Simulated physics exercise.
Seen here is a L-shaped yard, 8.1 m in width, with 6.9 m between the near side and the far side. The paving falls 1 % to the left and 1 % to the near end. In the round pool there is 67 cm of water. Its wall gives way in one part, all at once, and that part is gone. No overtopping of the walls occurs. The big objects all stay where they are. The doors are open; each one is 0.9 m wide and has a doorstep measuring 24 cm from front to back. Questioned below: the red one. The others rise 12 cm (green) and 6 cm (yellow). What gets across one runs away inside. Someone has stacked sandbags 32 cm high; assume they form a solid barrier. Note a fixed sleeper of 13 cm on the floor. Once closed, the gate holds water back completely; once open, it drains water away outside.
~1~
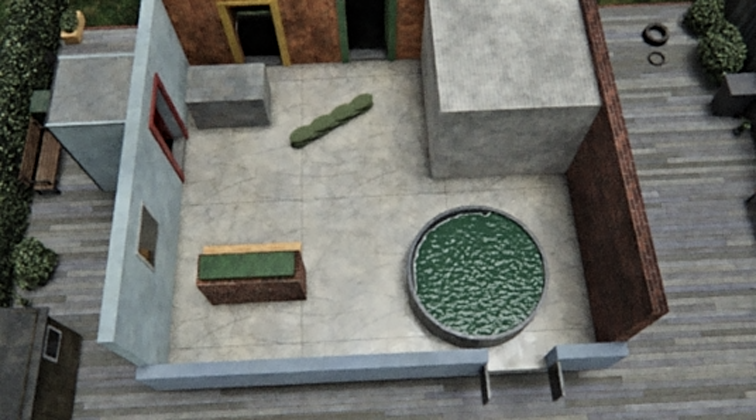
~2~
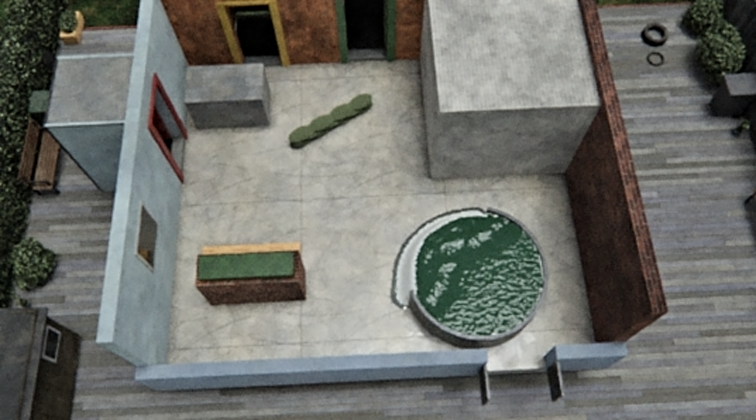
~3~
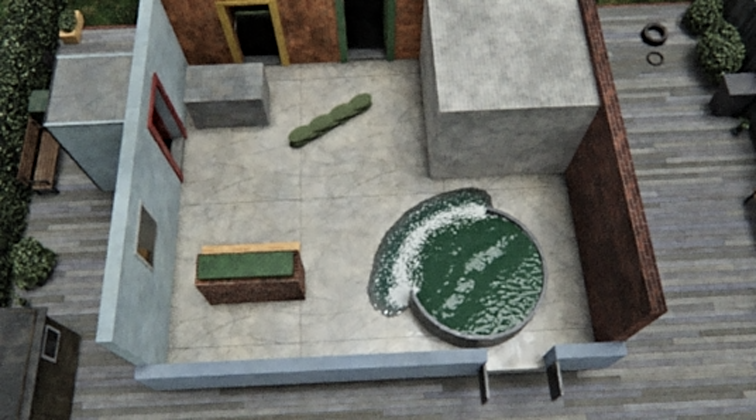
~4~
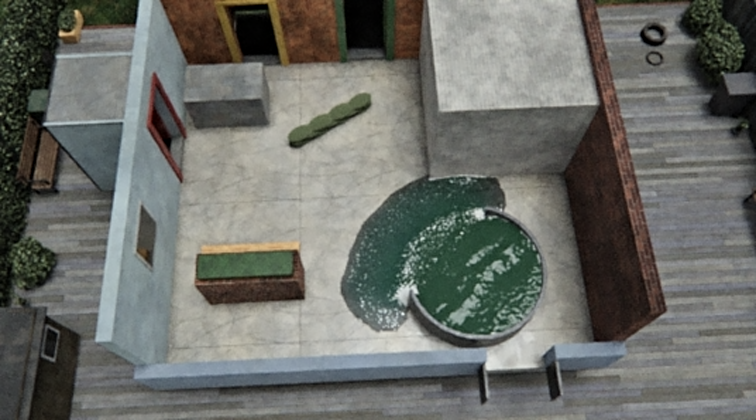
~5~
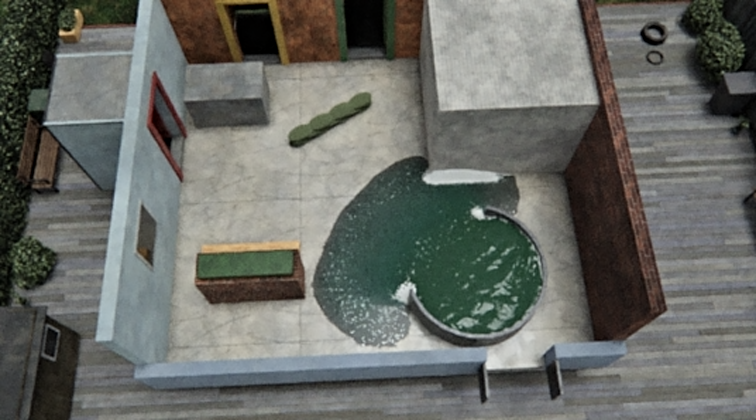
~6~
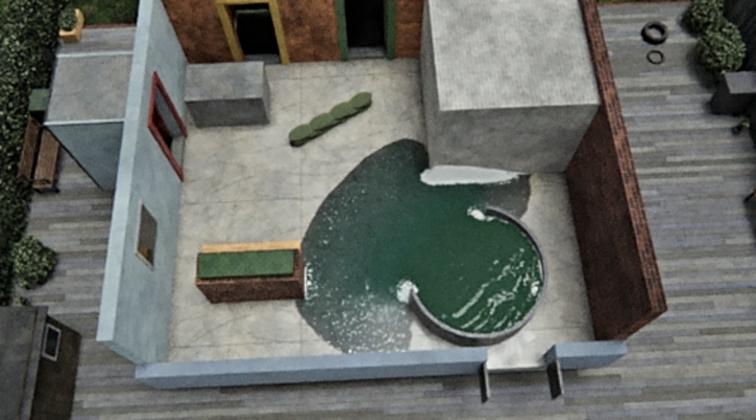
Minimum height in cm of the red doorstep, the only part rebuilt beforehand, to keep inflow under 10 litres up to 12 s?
32 cm.
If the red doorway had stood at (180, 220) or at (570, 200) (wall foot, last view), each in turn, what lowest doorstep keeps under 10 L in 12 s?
About 22 cm for the first and 11.5 cm for the second.
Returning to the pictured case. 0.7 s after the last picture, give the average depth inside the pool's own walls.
I'd put it near 35 cm.
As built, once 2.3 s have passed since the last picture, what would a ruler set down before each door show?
Green 9, red 34, yellow 0 cm.
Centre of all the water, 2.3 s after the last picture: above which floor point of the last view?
Centre of mass: About (353, 215) px.
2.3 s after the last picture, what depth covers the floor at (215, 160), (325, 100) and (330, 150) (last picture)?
8, 0 and 23 cm, respectively.
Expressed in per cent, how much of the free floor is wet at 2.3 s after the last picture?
Wet share: Near 75 %.
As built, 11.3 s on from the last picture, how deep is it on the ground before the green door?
About 3.0 cm.
Then, 0.7 s after the last picture water covers 50 % of the floor, deepest (33 cm) near (447, 184); it has not reached the red door.
Then, 2.3 s after the last picture water covers 75 % of the floor, deepest (36 cm) near (185, 153); 34 cm at the red door, 54 litres in over its 12 cm doorstep.
Then, 11.3 s after the last picture water covers 95 % of the floor, deepest (14 cm) near (272, 367); 11 cm at the red door, 213 litres in over its 12 cm doorstep.
At the red door as built, the water peaked near 35 cm, 2.1 s after the last picture.
Run again over the same 12 s with other heights there, 35 litres in over 26 cm, 4 litres over 35.5 cm. The limit of 10 litres is kept from about 32 cm up.
